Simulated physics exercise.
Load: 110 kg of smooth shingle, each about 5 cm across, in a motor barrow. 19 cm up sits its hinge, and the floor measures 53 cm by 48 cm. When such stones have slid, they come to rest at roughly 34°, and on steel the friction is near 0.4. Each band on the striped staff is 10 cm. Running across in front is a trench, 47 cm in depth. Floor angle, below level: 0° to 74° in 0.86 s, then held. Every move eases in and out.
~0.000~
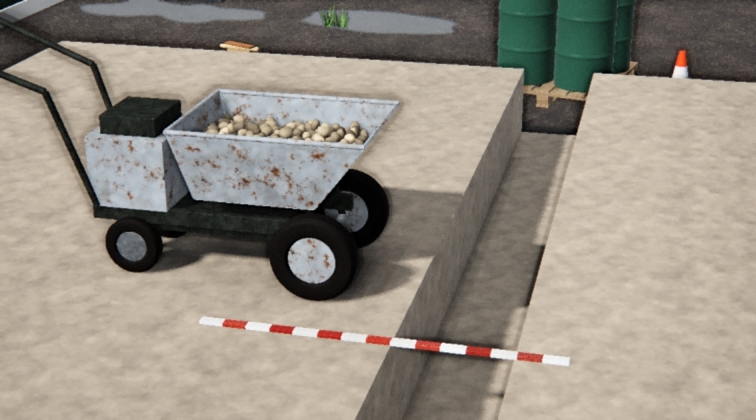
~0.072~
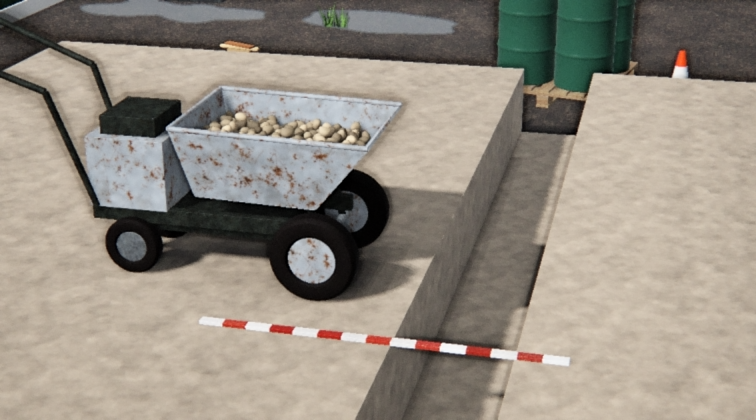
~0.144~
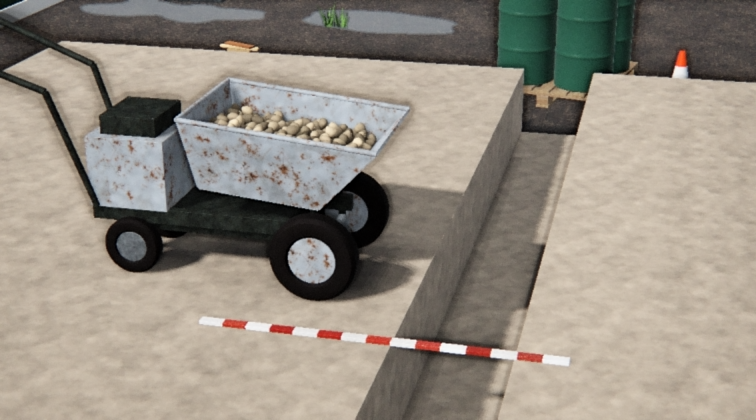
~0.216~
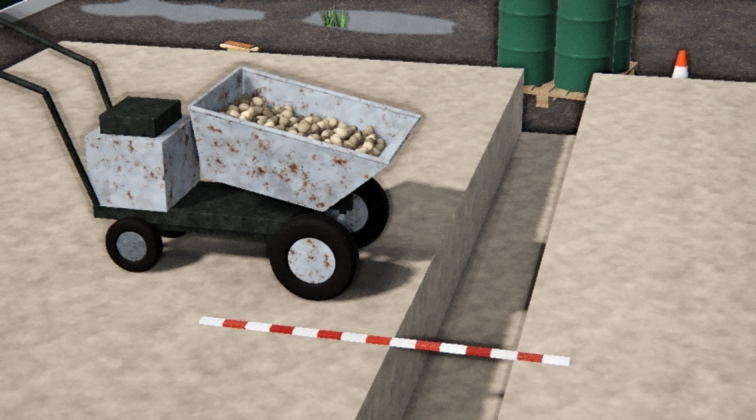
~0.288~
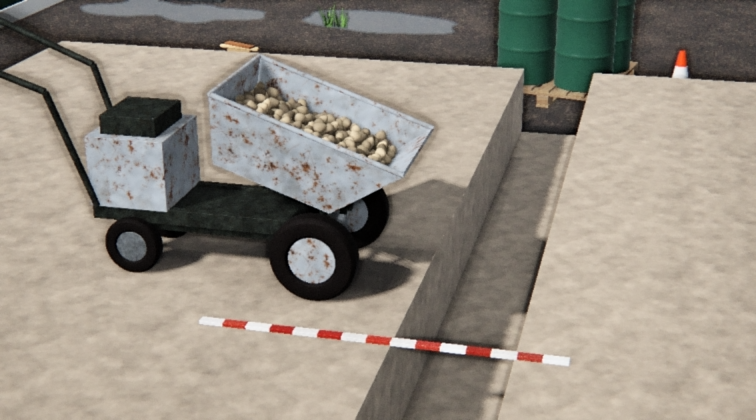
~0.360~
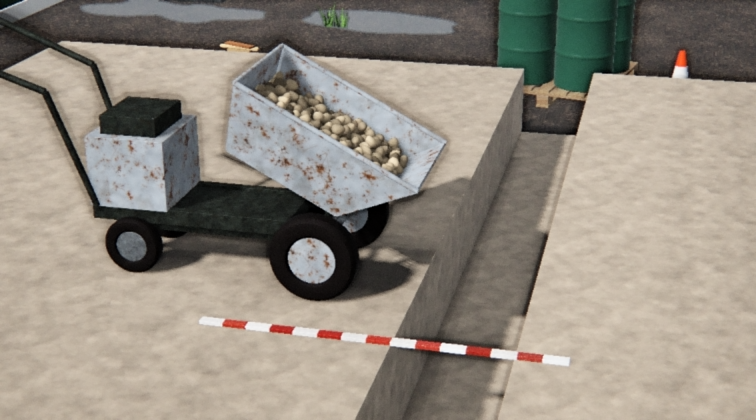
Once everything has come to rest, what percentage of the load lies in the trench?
94 %.
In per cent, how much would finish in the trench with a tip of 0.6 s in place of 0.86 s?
It would be near 85 percent.
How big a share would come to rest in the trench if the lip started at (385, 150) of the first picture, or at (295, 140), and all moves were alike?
Around 70 and then 85 percent.
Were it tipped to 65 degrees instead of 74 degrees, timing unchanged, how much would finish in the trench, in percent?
Share in trench: Approx. 85%.
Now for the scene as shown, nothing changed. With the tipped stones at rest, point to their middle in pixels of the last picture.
Their middle lands near (492, 369).
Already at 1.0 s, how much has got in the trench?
I'd put it near 40 per cent.
After 0.6 s the floor is at 62°; 100 % in the skip; the foremost stones are at (442, 236).
After 1.0 s the floor is at 74°; 60 % in the skip, 40 % in the trench, 1 % past the trench; the foremost stones are at (534, 293).
After 1.3 s the floor is at 74°; 14 % in the skip, 80 % in the trench, 6 % past the trench; the foremost stones are at (665, 299).
After 3.3 s the floor is at 74°; 0 % in the skip, 94 % in the trench, 6 % past the trench; the foremost stones are past the picture's edge.
